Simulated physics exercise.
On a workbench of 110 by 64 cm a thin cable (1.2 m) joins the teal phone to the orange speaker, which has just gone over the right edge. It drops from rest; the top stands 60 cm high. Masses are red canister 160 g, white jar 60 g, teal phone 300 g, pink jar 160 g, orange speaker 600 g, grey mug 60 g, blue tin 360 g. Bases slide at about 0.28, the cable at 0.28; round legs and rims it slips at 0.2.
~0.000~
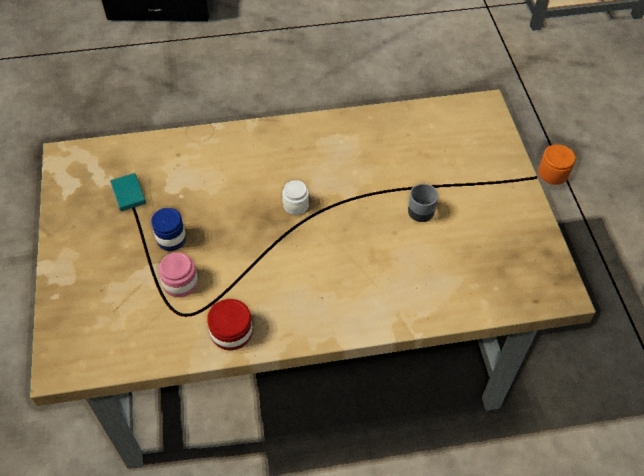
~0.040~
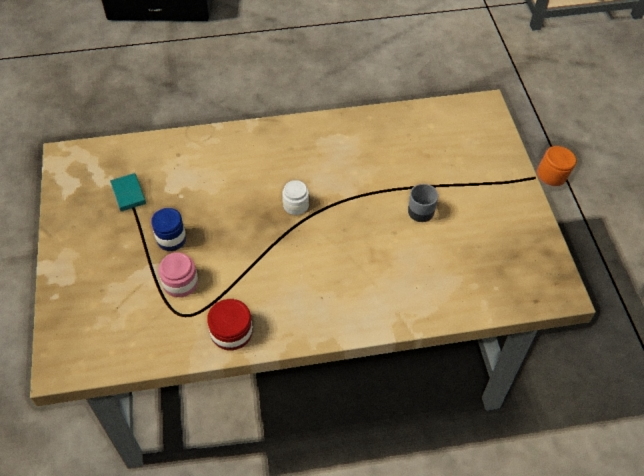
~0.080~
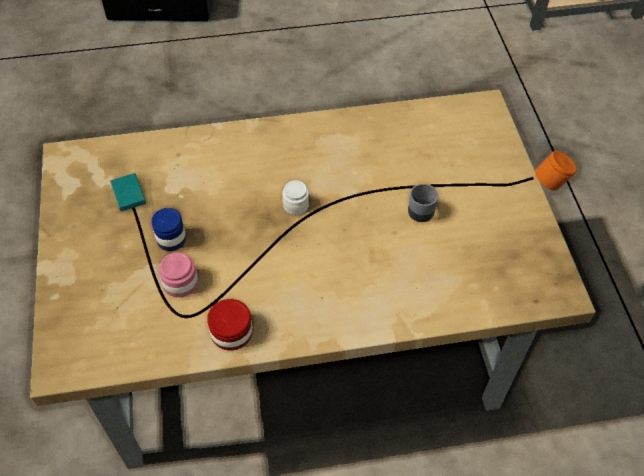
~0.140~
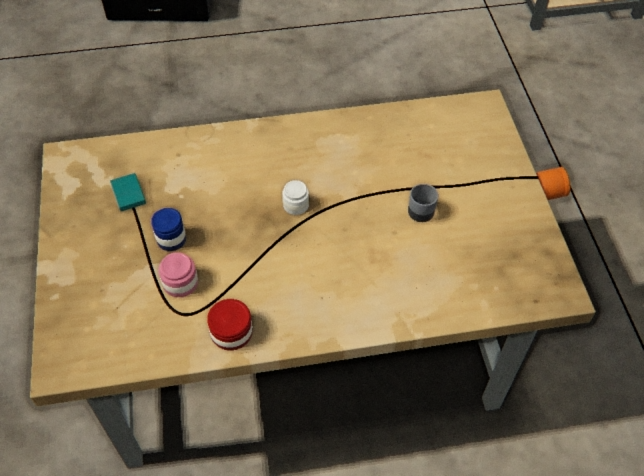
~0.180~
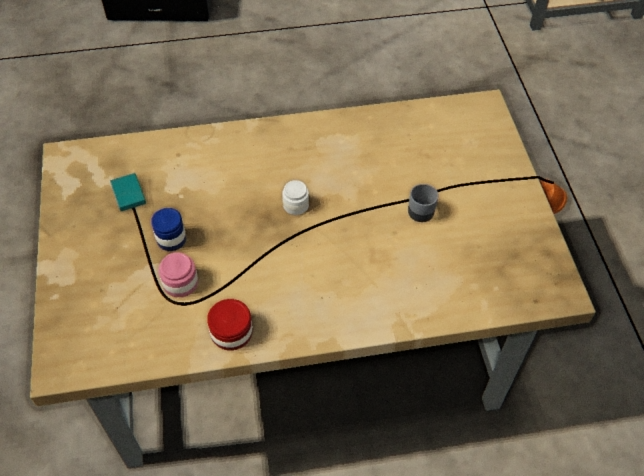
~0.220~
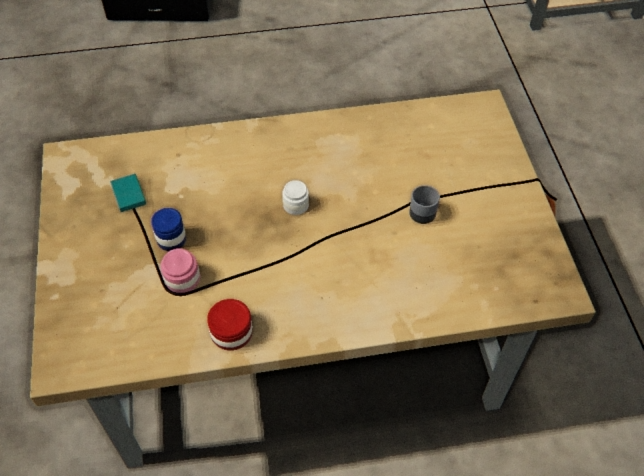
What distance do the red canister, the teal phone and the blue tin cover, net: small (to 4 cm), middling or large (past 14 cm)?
In order: The red canister stays in the low band; the teal phone travels a long way; the blue tin ends far away.
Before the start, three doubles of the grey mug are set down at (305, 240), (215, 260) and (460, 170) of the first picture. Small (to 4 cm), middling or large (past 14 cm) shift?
In turn: Large, large, small.
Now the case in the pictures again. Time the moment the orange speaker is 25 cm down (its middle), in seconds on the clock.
About: 0.30 s.
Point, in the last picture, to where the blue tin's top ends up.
At about (224, 153).
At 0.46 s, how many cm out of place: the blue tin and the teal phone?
Blue tin 10 cm, teal phone 15 cm.
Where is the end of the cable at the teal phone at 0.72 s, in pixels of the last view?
Near (348, 279).
After 0.5 s, the cable's tail end at (192, 244); teal phone 17 cm off its start, blue tin 11 cm off its start, pink jar 30 cm off its start.
After 0.7 s, the cable's tail end at (348, 279); teal phone 51 cm off its start, blue tin 21 cm off its start, pink jar 49 cm off its start.
After 1.0 s, the cable's tail end at (441, 301); teal phone 70 cm off its start at (428, 312), blue tin 21 cm off its start at (224, 153), pink jar over the edge.
After 1.2 s, the cable's tail end at (463, 305); teal phone 75 cm off its start, blue tin 21 cm off its start, pink jar over the edge.
After 2.4 s, the cable's tail end at (463, 305); teal phone 75 cm off its start at (449, 323), blue tin 21 cm off its start at (224, 153), red canister 0 cm off its start at (229, 317), pink jar over the edge.
